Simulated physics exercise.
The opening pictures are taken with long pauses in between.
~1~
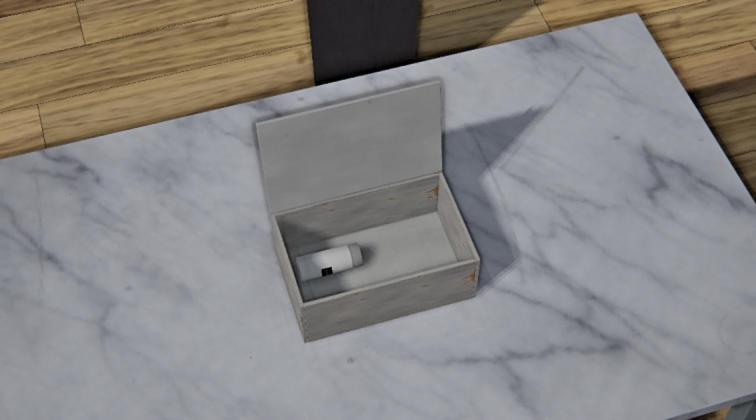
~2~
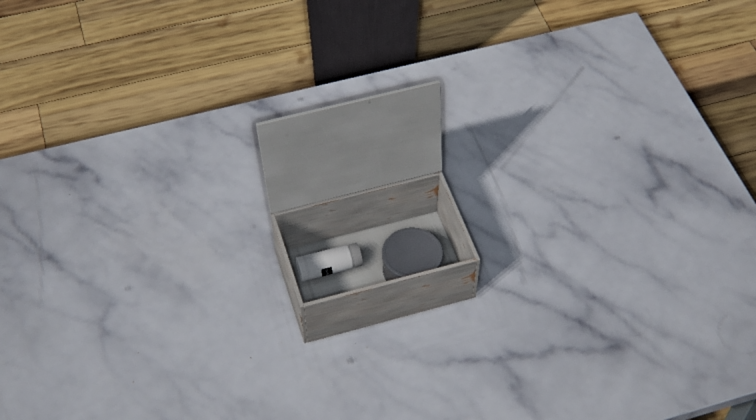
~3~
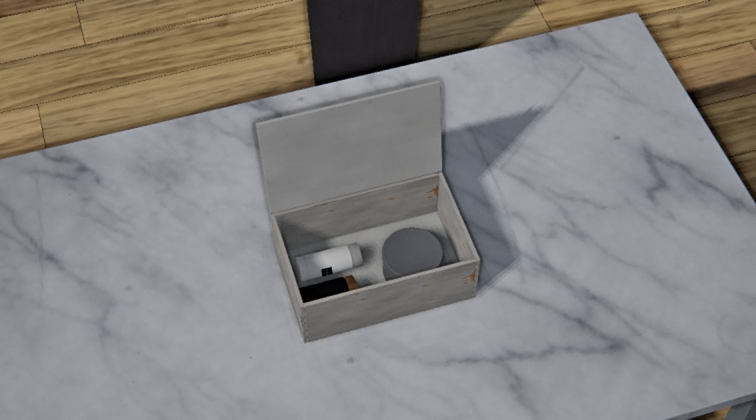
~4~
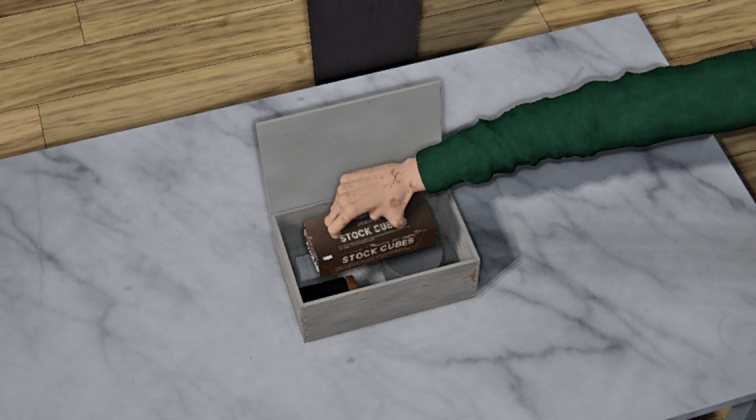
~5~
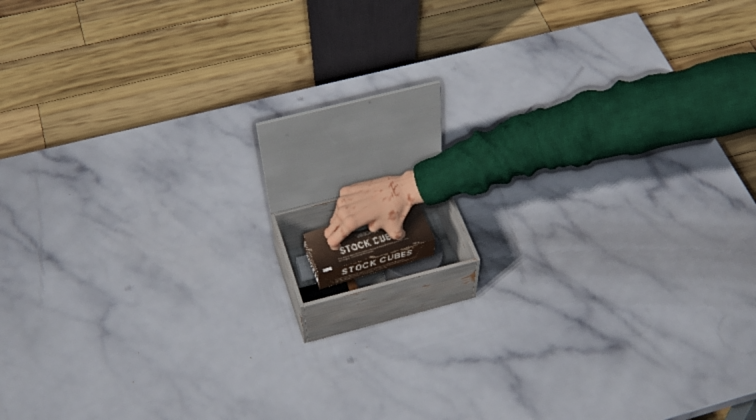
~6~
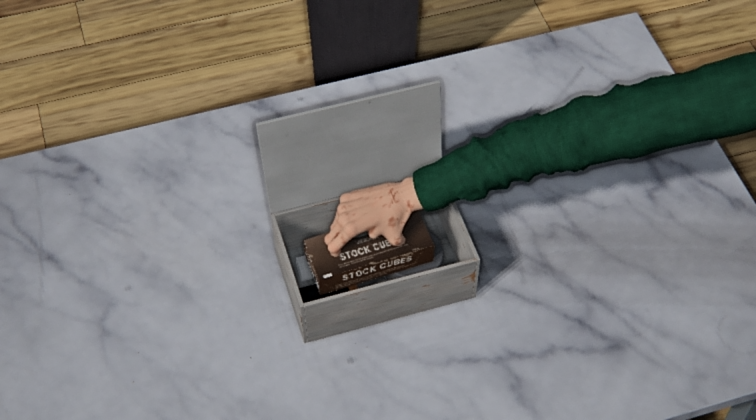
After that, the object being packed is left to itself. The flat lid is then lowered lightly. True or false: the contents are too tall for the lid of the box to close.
False.
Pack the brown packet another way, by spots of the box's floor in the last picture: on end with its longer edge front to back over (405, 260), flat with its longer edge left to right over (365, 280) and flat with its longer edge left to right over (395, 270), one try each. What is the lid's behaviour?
Try 1: Lid stays raised; try 2: Lid goes down; try 3: Lid goes down.
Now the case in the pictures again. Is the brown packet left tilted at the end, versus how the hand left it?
It stays as it was set.
Then, 1.10 s on from there, lid starting down.
Then, 1.60 s on from there, lid 59° above the rim.
Then, 1.90 s on from there, lid 34° above the rim.
Then, 2.20 s on from there, lid 6° above the rim.
In the end, lid shut; all 4 unmoved. At the end, from the last picture's camera, brown packet near (369, 256).
